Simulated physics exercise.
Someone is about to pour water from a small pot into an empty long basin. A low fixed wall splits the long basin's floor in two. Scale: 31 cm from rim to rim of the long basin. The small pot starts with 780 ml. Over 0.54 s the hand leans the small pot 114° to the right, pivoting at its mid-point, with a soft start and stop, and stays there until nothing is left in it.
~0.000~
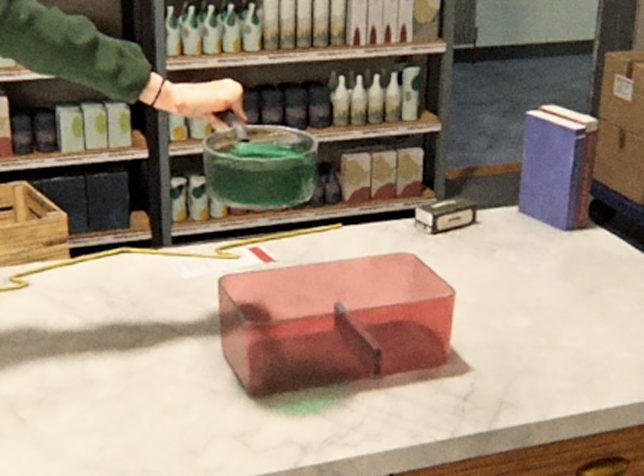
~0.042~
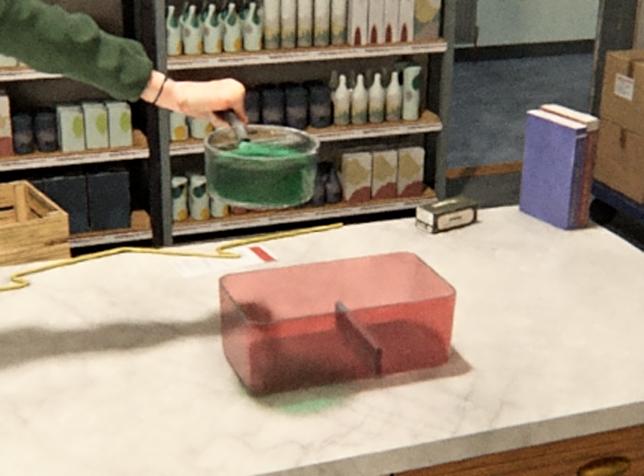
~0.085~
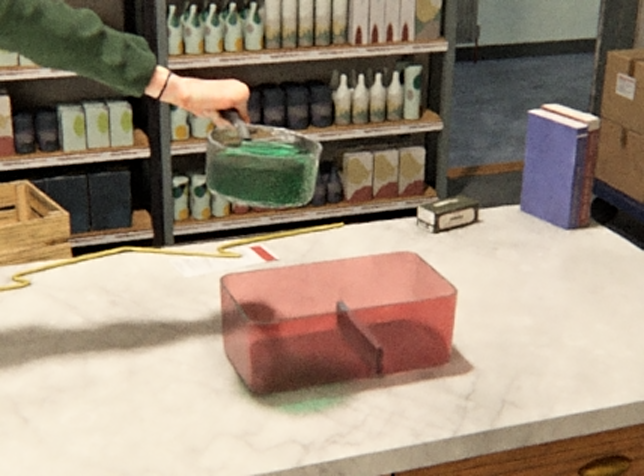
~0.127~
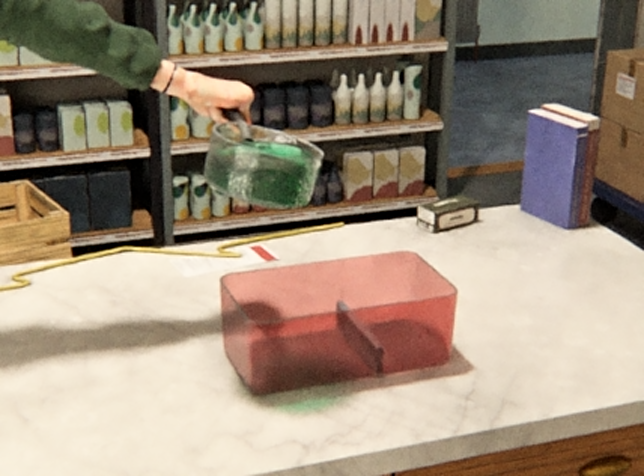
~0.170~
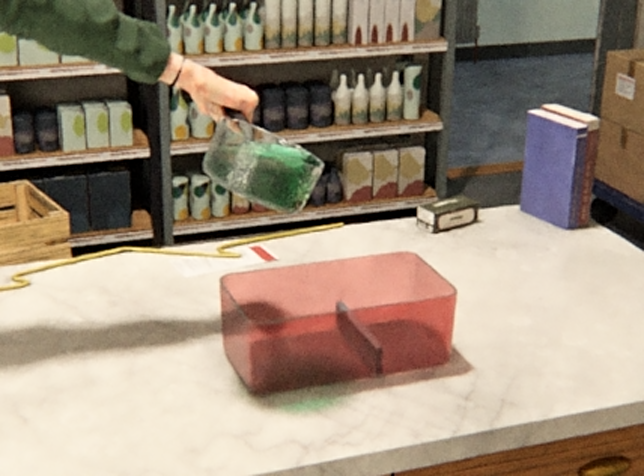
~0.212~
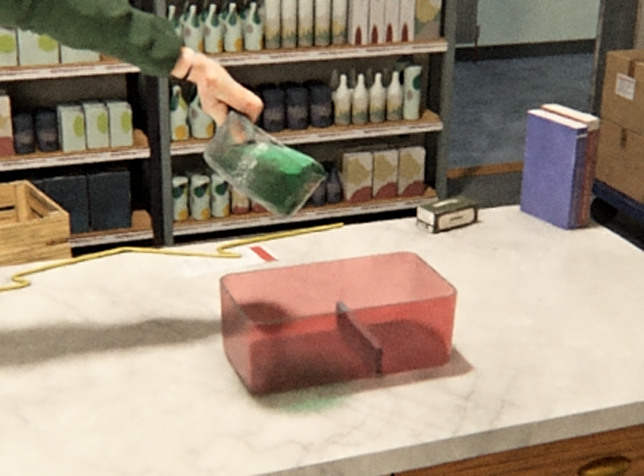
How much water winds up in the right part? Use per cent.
About 22 per cent.
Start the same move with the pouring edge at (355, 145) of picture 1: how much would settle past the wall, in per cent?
In that case some 55 per cent.
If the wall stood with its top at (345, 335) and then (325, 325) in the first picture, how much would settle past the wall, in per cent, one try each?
First 45, then 65 per cent.
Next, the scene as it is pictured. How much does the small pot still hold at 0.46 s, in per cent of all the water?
Near 14 in a hundred.
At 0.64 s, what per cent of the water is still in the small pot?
Near 2 in a hundred.
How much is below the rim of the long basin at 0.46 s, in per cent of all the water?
Near 24 in a hundred.
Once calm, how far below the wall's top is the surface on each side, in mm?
Some 24 mm on the left and 34 mm on the right.
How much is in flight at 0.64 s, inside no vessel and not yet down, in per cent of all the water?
About 8 per cent.
After 0.46 s the tilt is 108° and 14 per cent is still to pour, 17 is left of the wall and 7 right of it.
After 0.64 s the tilt is 114° and 2 per cent is still to pour, 72 is left of the wall and 19 right of it.
After 0.83 s the tilt is 114° and 0 per cent is still to pour, 69 is left of the wall and 20 right of it.
After 1.04 s the tilt is 114° and 0 per cent is still to pour, 72 is left of the wall and 22 right of it.
In the end 72 per cent lies left of the wall, 22 right of it and 6 outside.
